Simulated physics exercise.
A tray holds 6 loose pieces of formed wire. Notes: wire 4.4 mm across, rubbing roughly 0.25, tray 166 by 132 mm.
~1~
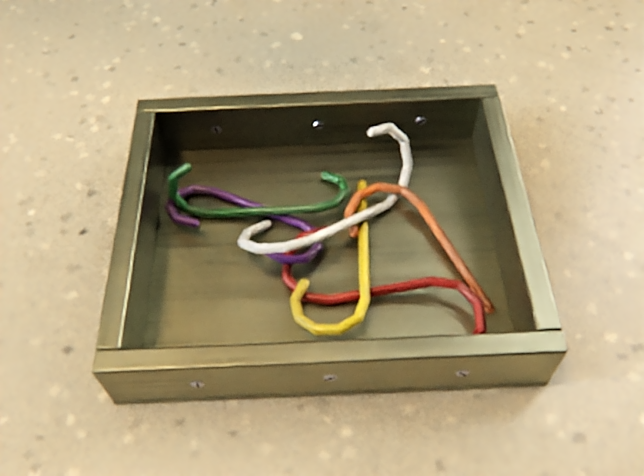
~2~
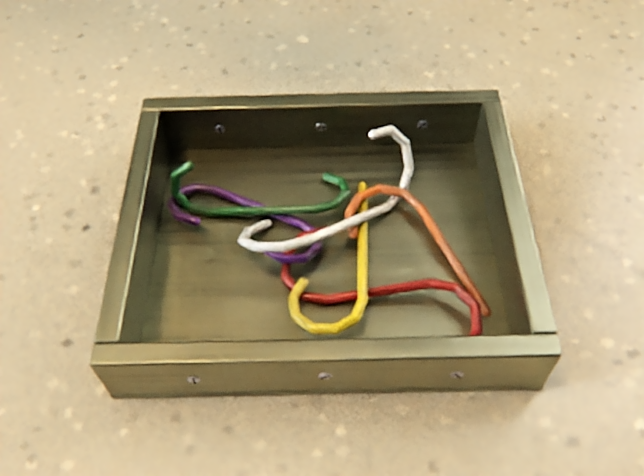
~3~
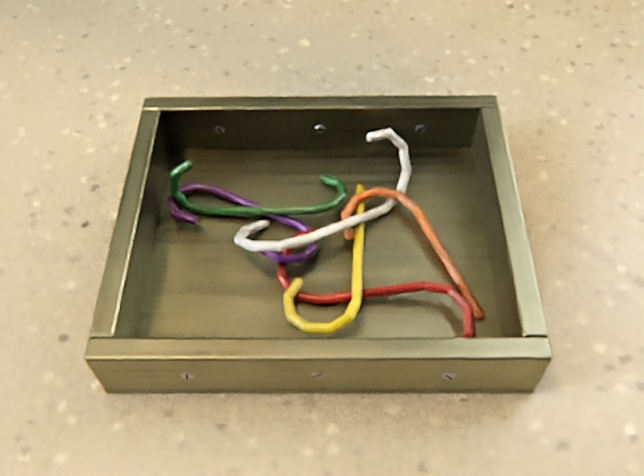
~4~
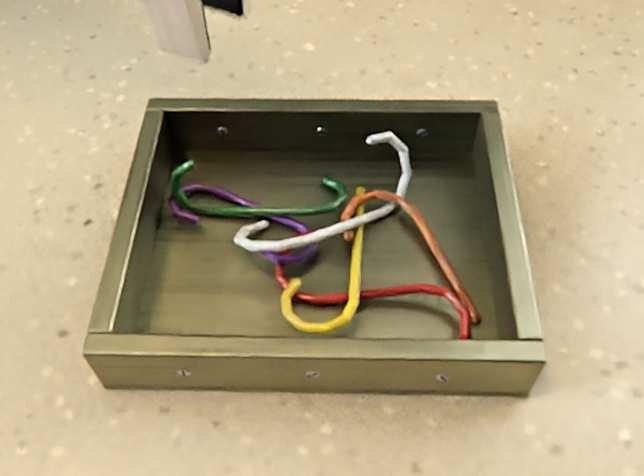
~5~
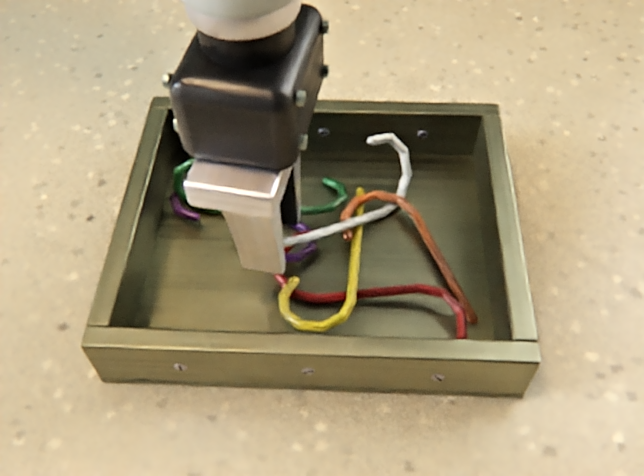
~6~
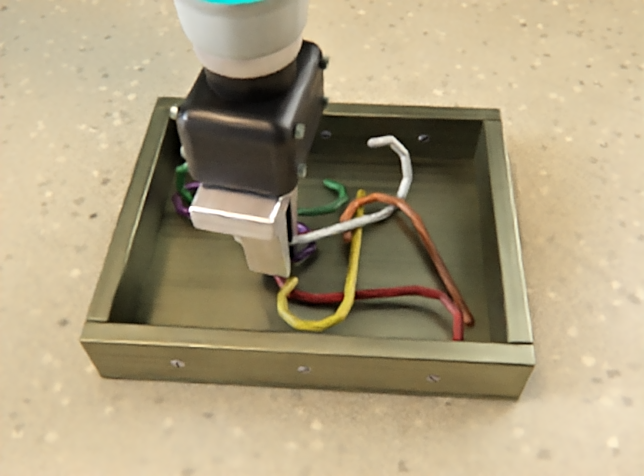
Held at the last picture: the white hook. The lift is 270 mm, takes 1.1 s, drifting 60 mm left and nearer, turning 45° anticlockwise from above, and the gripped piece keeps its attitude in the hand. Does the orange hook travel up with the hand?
Yes.
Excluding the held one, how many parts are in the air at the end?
Altogether I count 1.
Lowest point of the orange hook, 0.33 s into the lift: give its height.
About 0 mm up.
Then, 0.33 s into the lift, lowest point more than 20 mm over the tray floor, white hook 58 mm.
Then, 0.61 s into the lift, lowest point more than 20 mm over the tray floor, white hook 158 mm, orange hook 82 mm.
Then, 1.10 s into the lift, lowest point more than 20 mm over the tray floor, white hook 272 mm, orange hook 195 mm.
End, hanging white hook 272 mm, orange hook 195 mm; the other 4 are down.
